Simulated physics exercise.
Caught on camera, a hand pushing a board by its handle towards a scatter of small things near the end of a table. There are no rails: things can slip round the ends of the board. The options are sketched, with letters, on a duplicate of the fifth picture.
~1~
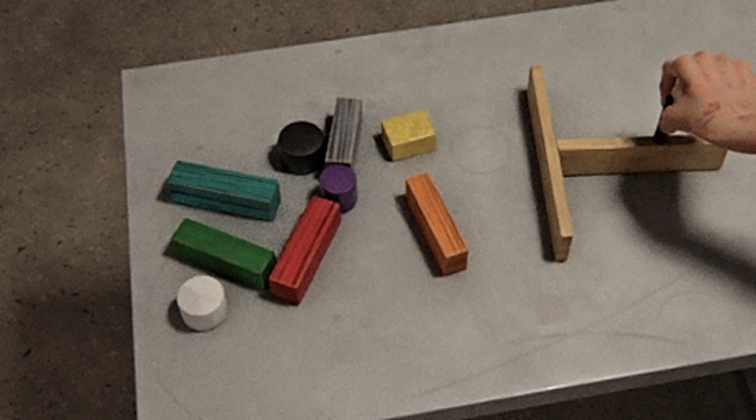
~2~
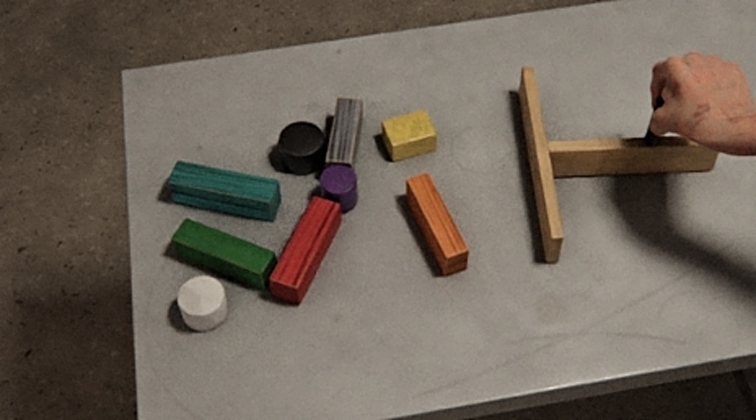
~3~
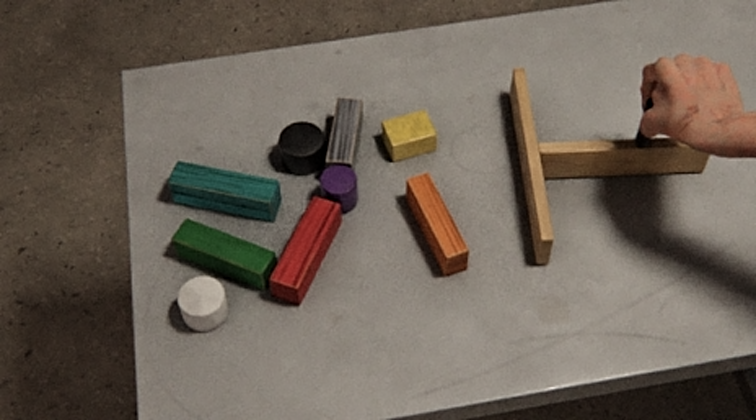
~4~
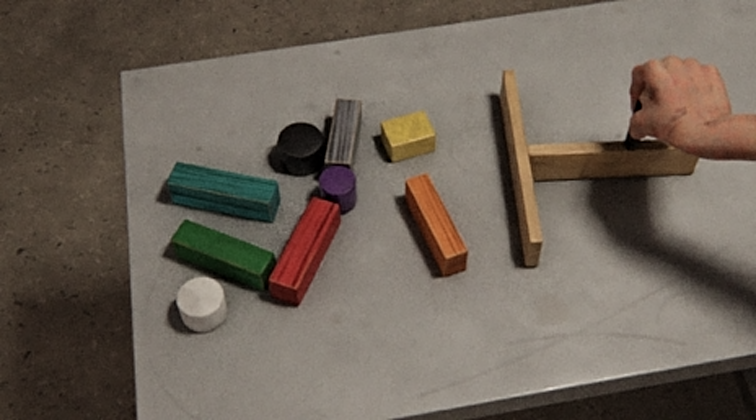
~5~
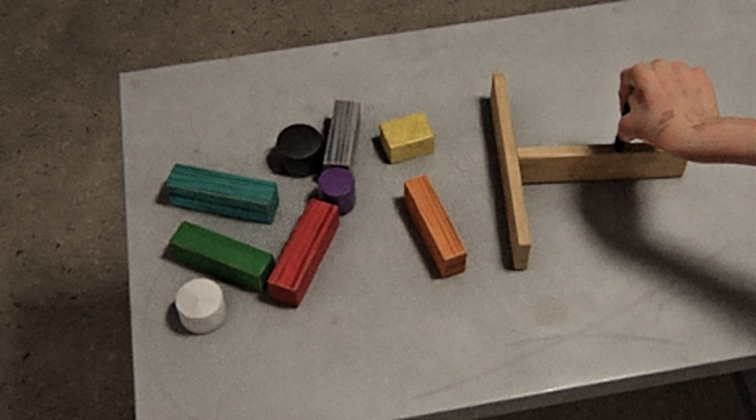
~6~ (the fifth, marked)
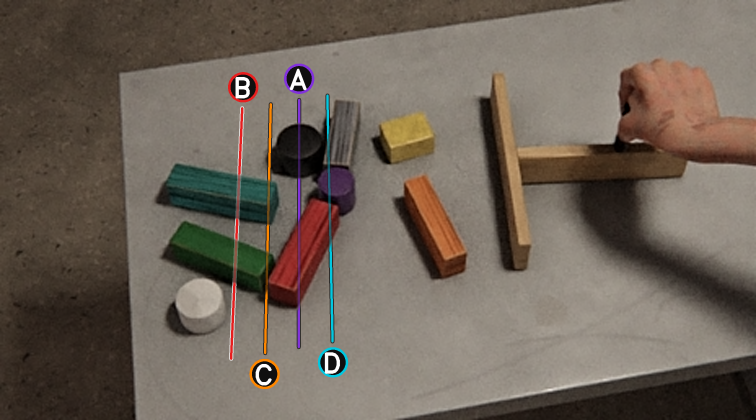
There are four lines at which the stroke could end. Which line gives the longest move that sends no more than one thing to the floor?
It should halt at B.
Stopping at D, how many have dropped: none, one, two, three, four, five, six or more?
By then, none.
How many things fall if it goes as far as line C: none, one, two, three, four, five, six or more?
The count is none.
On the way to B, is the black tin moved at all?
Yes.
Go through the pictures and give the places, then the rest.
The first frame shows purple tin (339, 189); white tin (203, 303); red stick (306, 249).
The second frame shows board (542, 146); orange stick (436, 223).
The third frame shows board (532, 148); green stick (225, 253).
The fourth frame shows board (522, 150); grey stick (344, 140).
The fifth frame shows board (511, 153); purple tin (337, 192); white tin (201, 306); red stick (304, 252).
On the marked copy, A at (299, 213); B at (237, 223); C at (268, 218); D at (330, 208).
With B. Early on, board (414, 168); yellow block (380, 136); orange stick (398, 229).
Further on, board (315, 184); green stick (204, 256); turquoise stick (212, 192).
At the end, board (238, 196); green stick (144, 255); white tin (148, 321); none fallen.
As for the rest, A is within the limit but short; C is within the limit but short; D is within the limit but short.
